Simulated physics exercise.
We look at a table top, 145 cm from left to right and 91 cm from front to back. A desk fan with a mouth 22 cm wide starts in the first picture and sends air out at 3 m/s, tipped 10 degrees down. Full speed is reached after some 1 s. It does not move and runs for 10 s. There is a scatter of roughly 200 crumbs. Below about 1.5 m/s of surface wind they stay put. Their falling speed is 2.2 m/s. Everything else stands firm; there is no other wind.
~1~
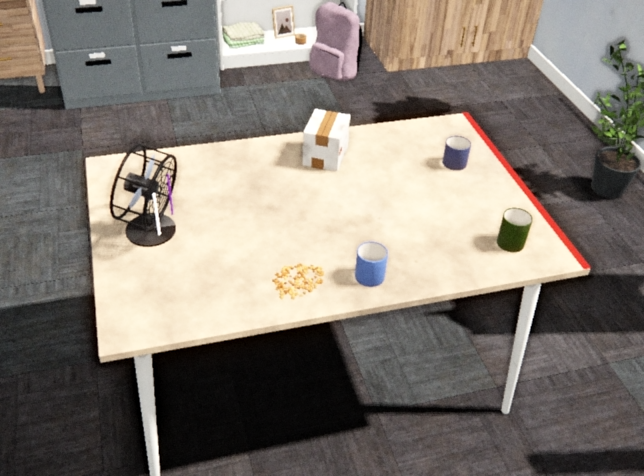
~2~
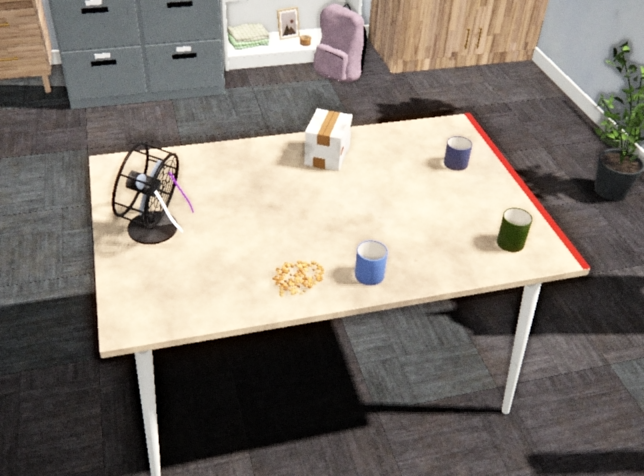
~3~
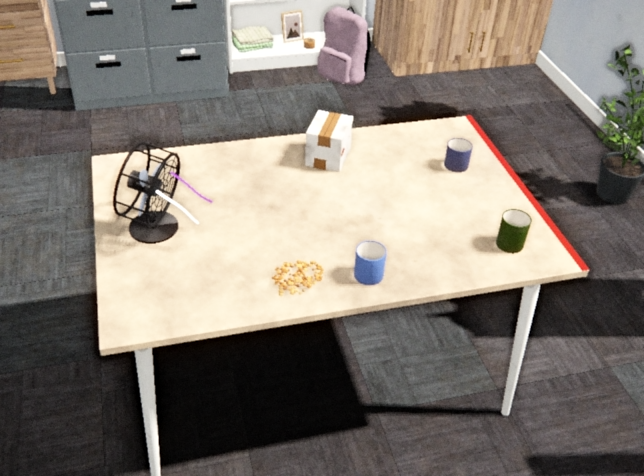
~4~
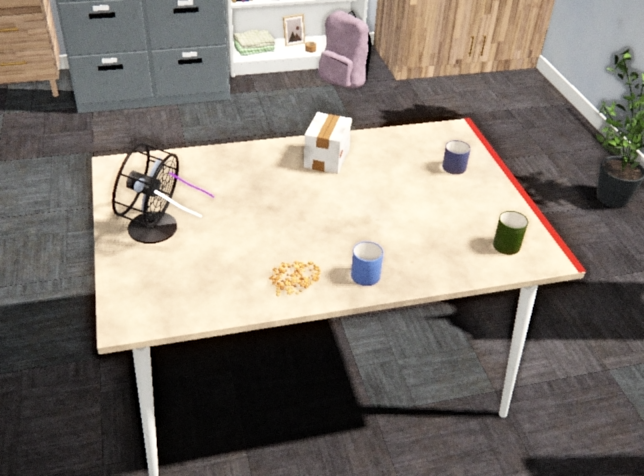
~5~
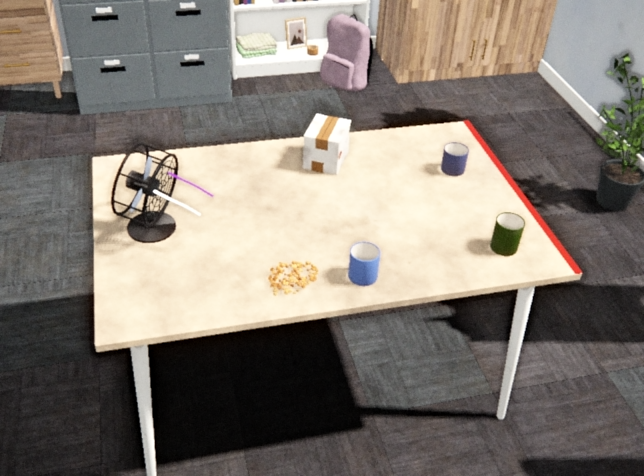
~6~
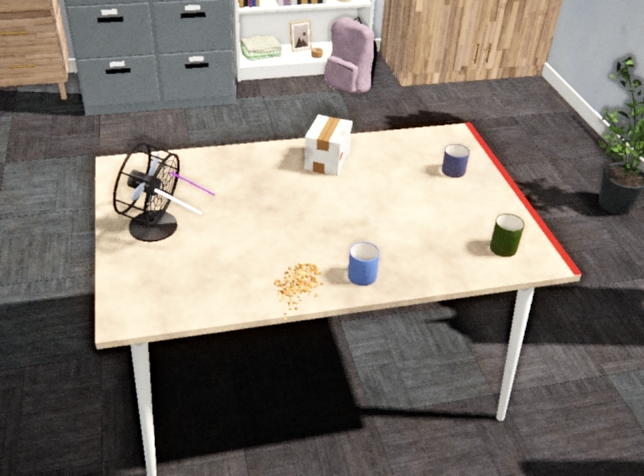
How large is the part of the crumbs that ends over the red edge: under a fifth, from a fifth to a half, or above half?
The share over the red edge is under a fifth.
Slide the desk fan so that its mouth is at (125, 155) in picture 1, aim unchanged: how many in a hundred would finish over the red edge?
Then about 0 %.
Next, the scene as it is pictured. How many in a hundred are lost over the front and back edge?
About 100 % front, 0 % back.
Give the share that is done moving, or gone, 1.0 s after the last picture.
Some 100 per cent.
Then, 1.0 s after the last picture the count stands so, 0 % are over the red edge.
Then, 2.2 s after the last picture the count stands so, 0 % are over the red edge.
Then, 4.6 s after the last picture the count stands so, 0 % are over the red edge.
Then, 9.1 s after the last picture, at the end, 0 % are over the red edge.
